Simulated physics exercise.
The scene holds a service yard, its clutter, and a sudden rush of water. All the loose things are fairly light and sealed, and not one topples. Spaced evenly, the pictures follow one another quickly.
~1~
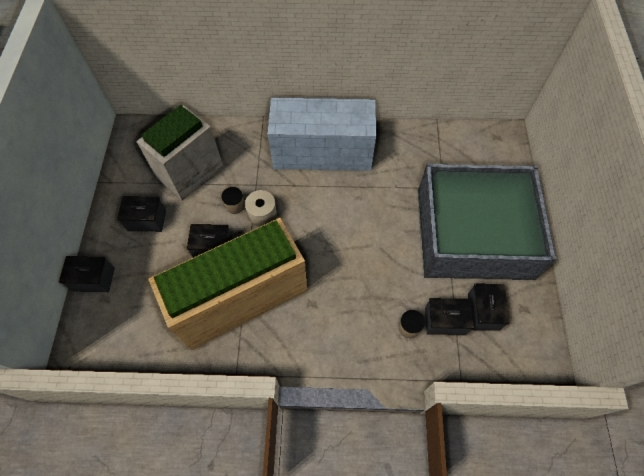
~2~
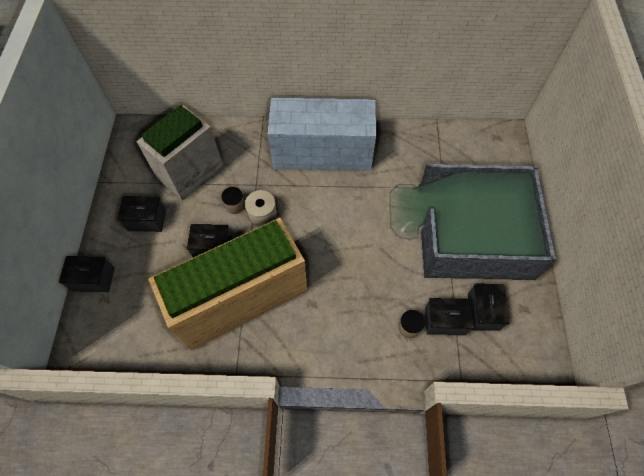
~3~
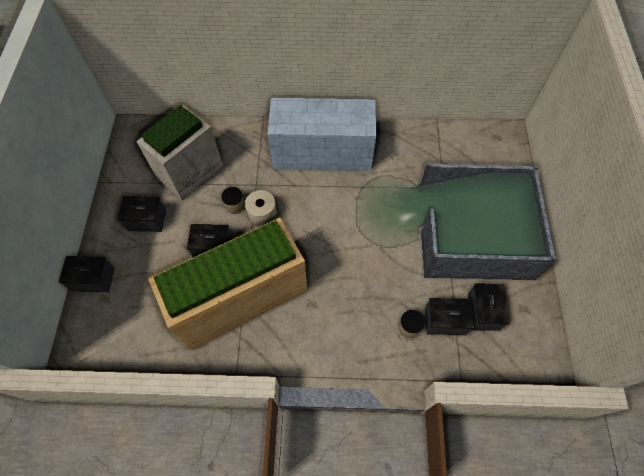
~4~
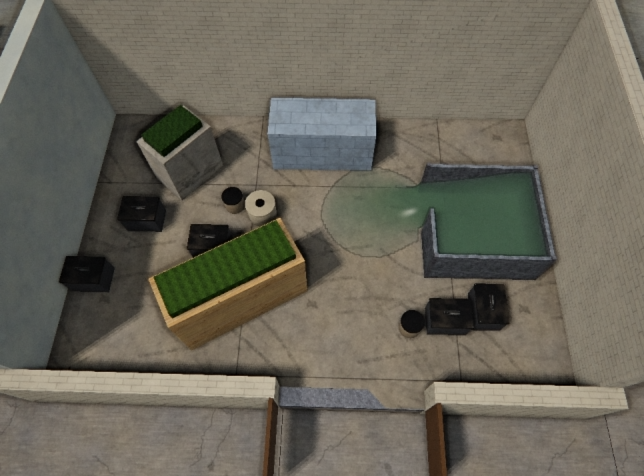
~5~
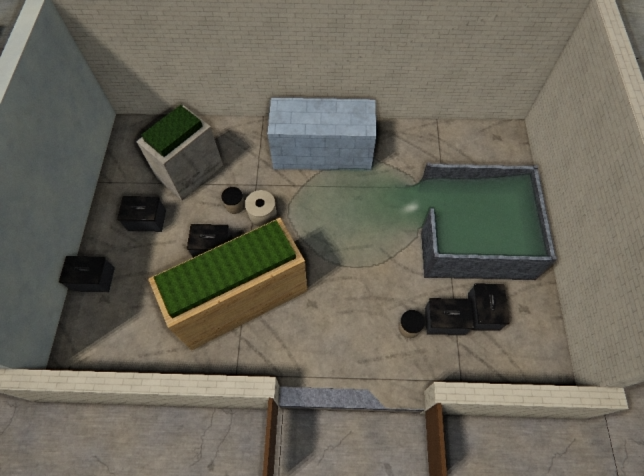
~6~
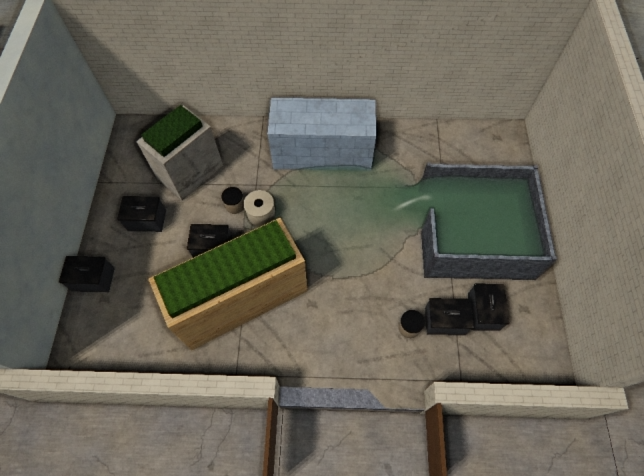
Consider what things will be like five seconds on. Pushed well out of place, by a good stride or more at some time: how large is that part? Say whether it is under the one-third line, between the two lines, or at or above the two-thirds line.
It is between the two lines.
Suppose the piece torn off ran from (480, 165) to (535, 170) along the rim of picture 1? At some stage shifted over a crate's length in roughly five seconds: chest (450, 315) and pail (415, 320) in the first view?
Well, the pair come out as did not travel far and travelled far enough.
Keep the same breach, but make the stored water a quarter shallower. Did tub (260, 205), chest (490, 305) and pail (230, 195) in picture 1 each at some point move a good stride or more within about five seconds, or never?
Object 1: Covered it. Object 2: Didn't cover it. Object 3: Covered it.
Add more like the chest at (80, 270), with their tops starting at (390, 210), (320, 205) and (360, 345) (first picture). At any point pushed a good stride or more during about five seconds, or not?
One by one: Knocked well away; knocked well away; hardly budges.
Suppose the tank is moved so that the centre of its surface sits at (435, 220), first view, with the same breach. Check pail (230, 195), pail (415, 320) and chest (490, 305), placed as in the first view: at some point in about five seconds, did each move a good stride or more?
The three, one by one: Past that mark, short of that and short of that.
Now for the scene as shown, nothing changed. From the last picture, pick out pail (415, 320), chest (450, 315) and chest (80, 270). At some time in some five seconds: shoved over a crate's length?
One, under that distance; two, under that distance; three, displaced that much.
A moment on, 0 of 8 are well off their spots; 0 afloat.
Next, 3 of 8 are well off their spots; 2 afloat.
Later, 5 of 8 are well off their spots; 2 afloat.
In the end, 5 of 8 are well off their spots, and 5 have been at some point; 2 afloat.
